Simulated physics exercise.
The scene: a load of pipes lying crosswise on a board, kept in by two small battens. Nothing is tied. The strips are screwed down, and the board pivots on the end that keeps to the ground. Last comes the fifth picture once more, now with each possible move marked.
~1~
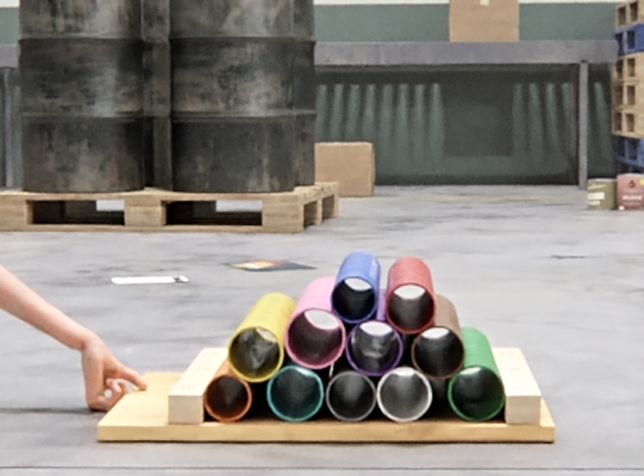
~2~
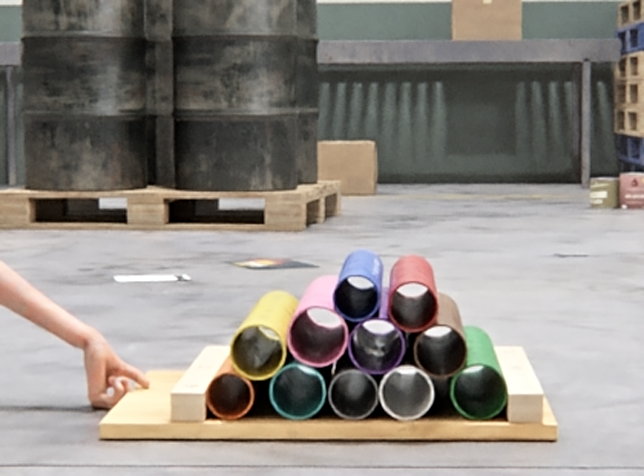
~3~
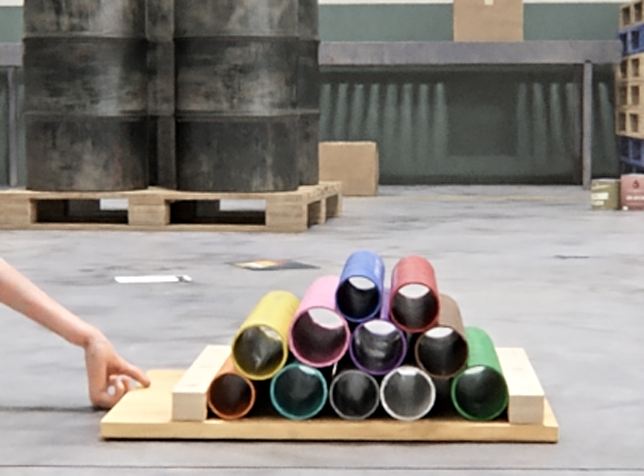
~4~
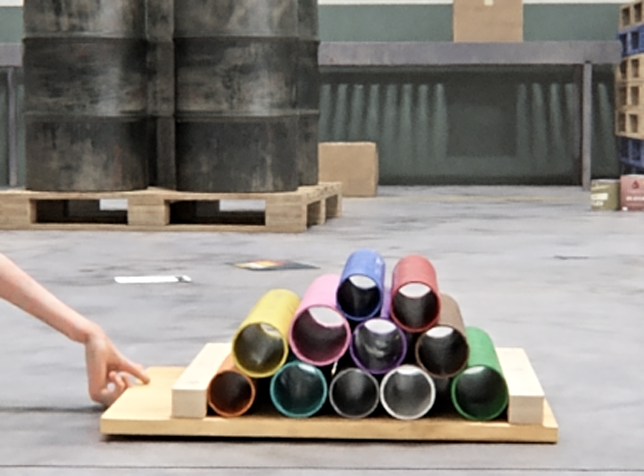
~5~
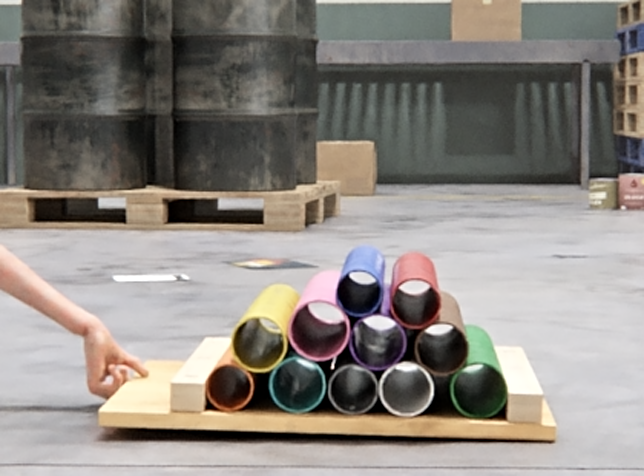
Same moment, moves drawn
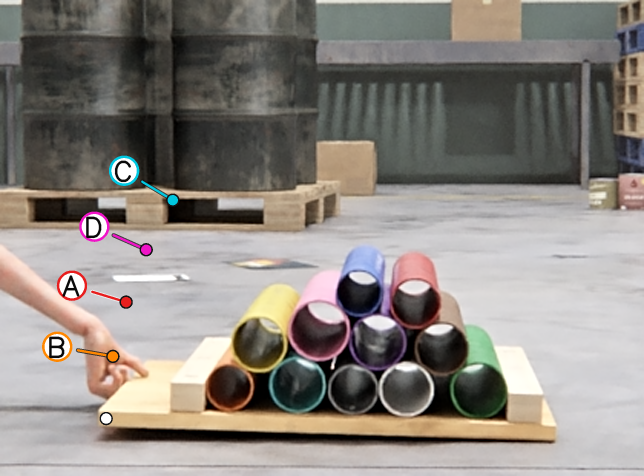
In a warehouse with dark drums on a pallet behind, coloured pipes lie stacked in a pile between two wooden strips on a board on the floor. A hand at the left end holds the board's edge, barely moving at first, then lifts that end very slightly, the pipes keeping their arrangement.
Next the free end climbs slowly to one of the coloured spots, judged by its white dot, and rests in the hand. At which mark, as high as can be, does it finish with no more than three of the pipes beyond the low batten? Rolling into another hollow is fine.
Stop at A.
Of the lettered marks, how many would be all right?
Two of them.
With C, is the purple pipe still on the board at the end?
No.
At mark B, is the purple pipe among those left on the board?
Yes, with B.
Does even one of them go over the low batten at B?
No, at B.
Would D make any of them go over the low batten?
Yes, at D.
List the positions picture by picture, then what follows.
The first frame shows brown pipe (438, 353); purple pipe (374, 348); pink pipe (315, 338).
The second frame shows pink pipe (317, 336); red pipe (413, 306).
The third frame shows board (335, 389); orange pipe (231, 395); grey pipe (354, 395).
The fourth frame shows board (335, 387); orange pipe (231, 392); turquoise pipe (299, 389).
The fifth frame shows board (334, 384); orange pipe (230, 386); turquoise pipe (298, 385).
On the marked copy, A at (126, 302); B at (113, 356); C at (173, 200); D at (146, 250); the white dot at (106, 419).
With A. Early on, board at 15°.
Further on, board at 17°.
At the end, board at 17°, three over the low batten (brown, purple, red).
As for the rest, B none over the low batten; C six over the low batten; D five over the low batten.
